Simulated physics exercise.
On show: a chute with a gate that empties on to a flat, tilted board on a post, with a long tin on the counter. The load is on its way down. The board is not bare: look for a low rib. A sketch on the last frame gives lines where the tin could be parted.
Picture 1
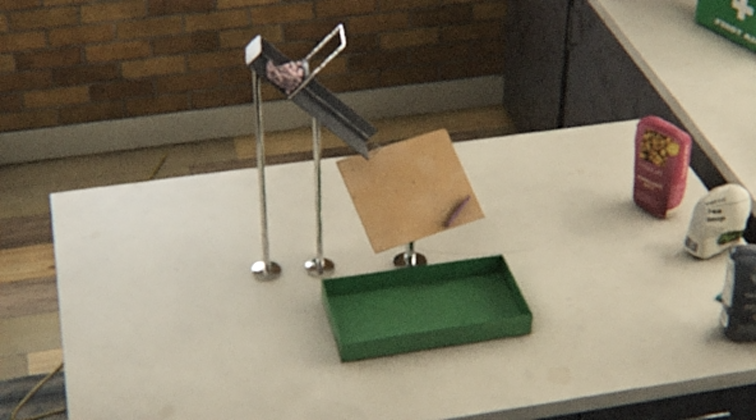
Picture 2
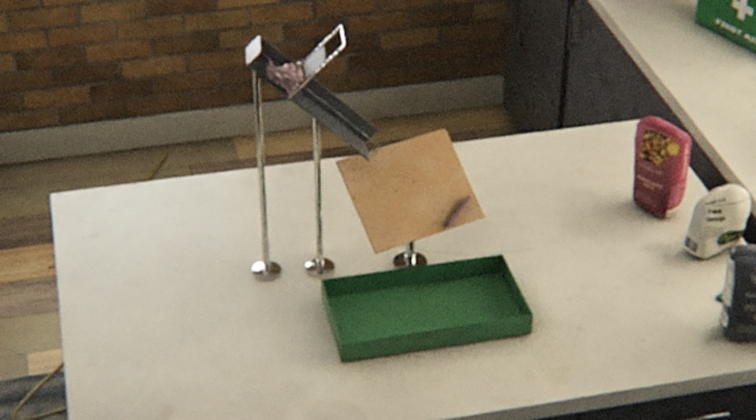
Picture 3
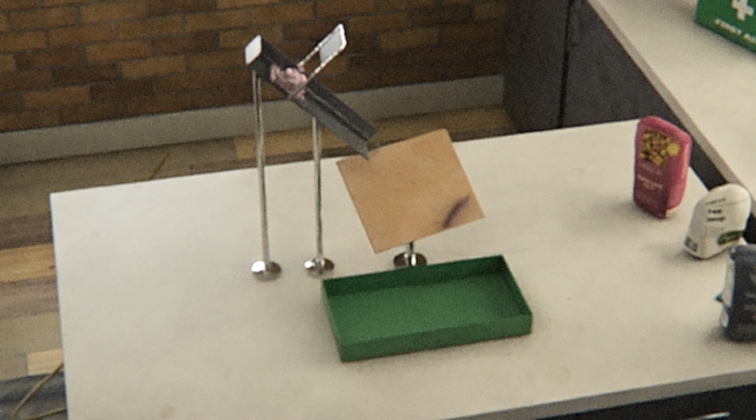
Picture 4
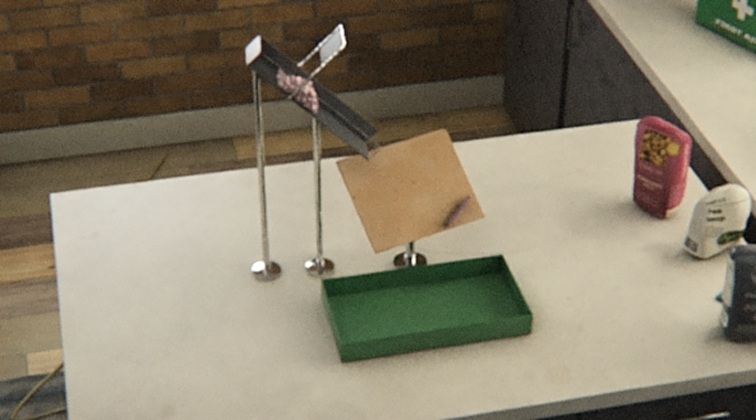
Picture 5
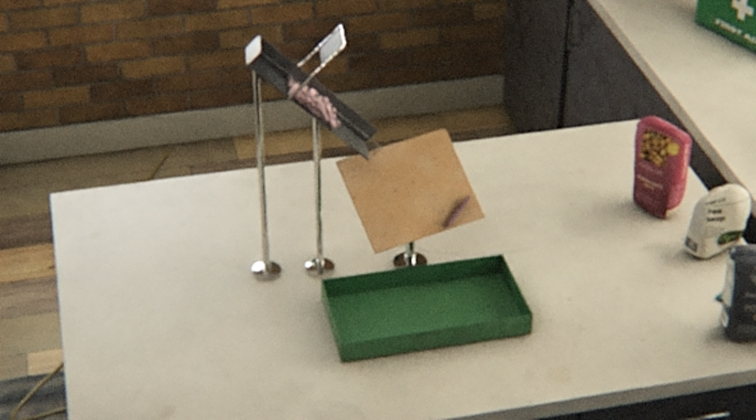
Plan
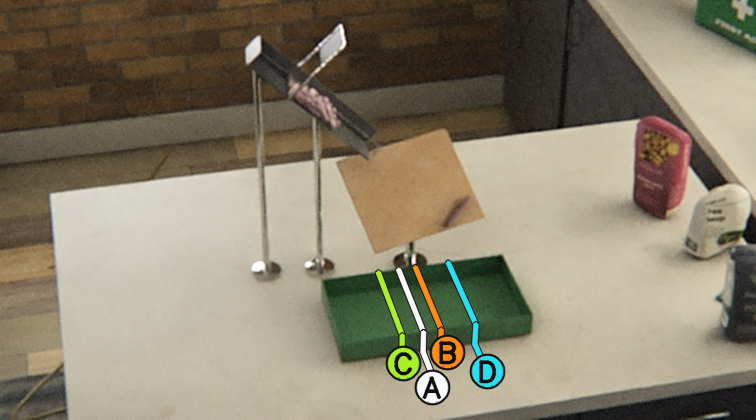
On a pale counter, small pinkish pearls slipping past a gate and sliding partway down a dark chute above a tilted board.
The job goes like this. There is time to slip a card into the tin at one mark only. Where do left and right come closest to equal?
Choose D.
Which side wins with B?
More lands on the right.
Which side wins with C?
More lands on the right.
On the marked copy, line A crosses the front rim at (423, 331); line B crosses the front rim at (440, 328); line C crosses the front rim at (402, 334); line D crosses the front rim at (475, 323).
With A, of what is caught, only a few on the left of the divider, all but a few on the right.
With B, of what is caught, a small share on the left of the divider, all but a few on the right.
With C, of what is caught, none at all on the left of the divider, the whole lot on the right.
With D, of what is caught, close to two thirds on the left of the divider, close to a third on the right.
